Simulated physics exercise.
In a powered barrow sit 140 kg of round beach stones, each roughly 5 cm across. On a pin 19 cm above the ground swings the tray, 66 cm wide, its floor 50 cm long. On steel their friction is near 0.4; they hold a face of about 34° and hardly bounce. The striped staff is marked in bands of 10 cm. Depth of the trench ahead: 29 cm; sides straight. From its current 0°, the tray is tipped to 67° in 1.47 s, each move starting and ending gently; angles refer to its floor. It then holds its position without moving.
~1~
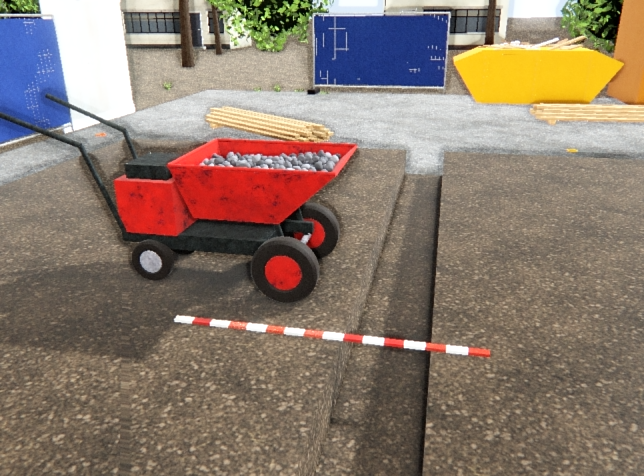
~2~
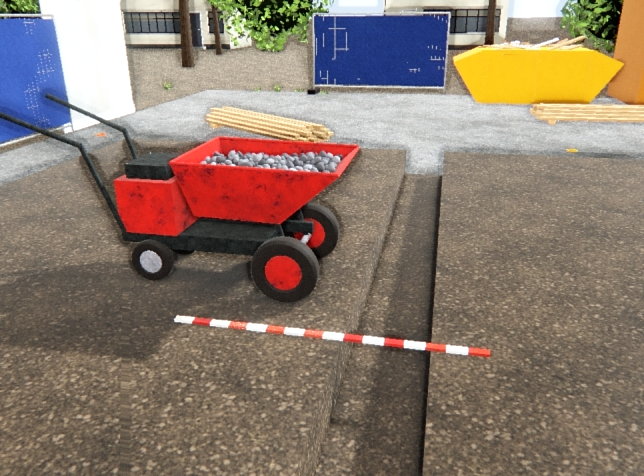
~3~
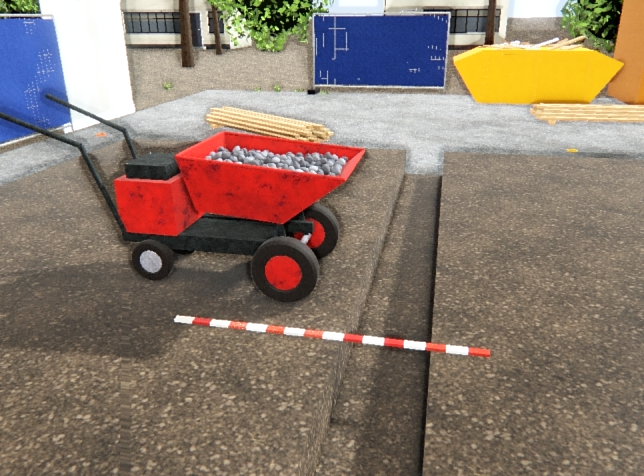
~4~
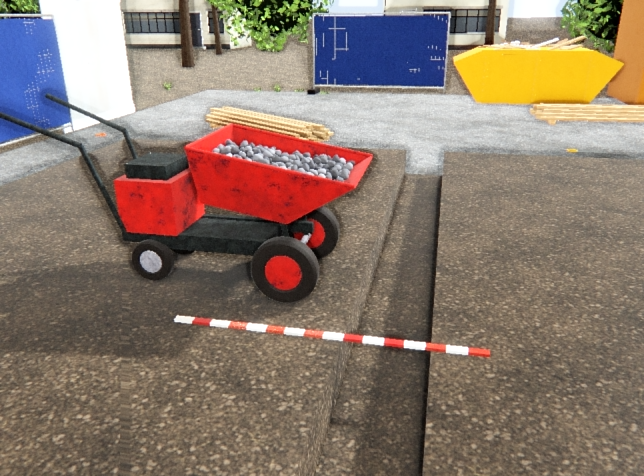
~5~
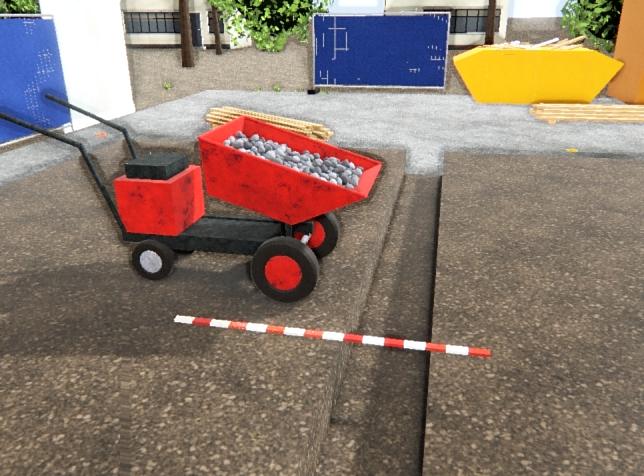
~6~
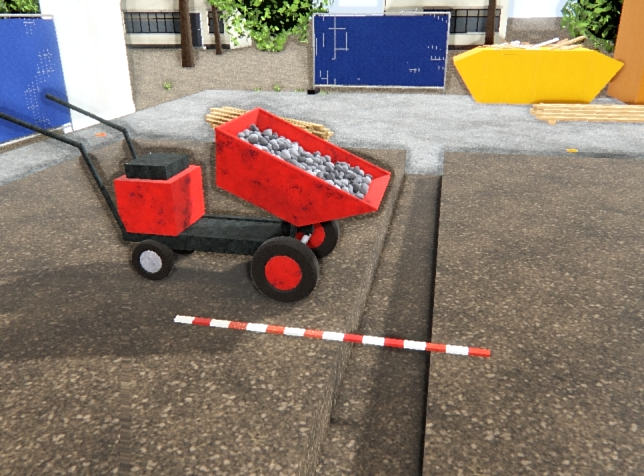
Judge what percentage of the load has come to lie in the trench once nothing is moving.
Roughly 50 in every hundred.
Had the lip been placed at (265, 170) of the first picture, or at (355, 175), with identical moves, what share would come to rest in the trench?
Around 100 and then 30 percent.
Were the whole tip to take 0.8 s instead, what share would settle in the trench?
I'd put it at some 45 in a hundred.
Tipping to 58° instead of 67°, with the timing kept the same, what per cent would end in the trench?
Then roughly 55 percent.
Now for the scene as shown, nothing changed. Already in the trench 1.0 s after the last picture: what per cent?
About 25 per cent by then.
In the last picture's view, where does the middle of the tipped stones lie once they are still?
(430, 306).
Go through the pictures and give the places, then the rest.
In the first frame, lip at (336, 174), floor tilted 0°, highest stones at (302, 159).
In the second frame, the tray is at 1°, its lip at (338, 176); the top of the load is at (294, 159).
In the third frame, the tray is at 5°, its lip at (345, 180); the top of the load is at (245, 156).
In the fourth frame, lip at (354, 187), floor tilted 10°, highest stones at (238, 148).
In the fifth frame, lip at (365, 197), floor tilted 17°, highest stones at (240, 140).
In the sixth frame, the tray is at 24°, its lip at (376, 210); the top of the load is at (251, 134).
Then, 0.5 s after the last picture the floor is at 56°, 99 % in the tray, 1 % in the trench; the foremost stones are at (413, 242).
Then, 1.0 s after the last picture the floor is at 67°, 40 % in the tray, 27 % in the trench, 33 % past the trench; the foremost stones are at (513, 290).
Then, 1.3 s after the last picture the floor is at 67°, 9 % in the tray, 41 % in the trench, 50 % past the trench; the foremost stones are at (583, 296).
Then, 3.3 s after the last picture the floor is at 67°, 0 % in the tray, 50 % in the trench, 50 % past the trench; the foremost stones are at (612, 287).
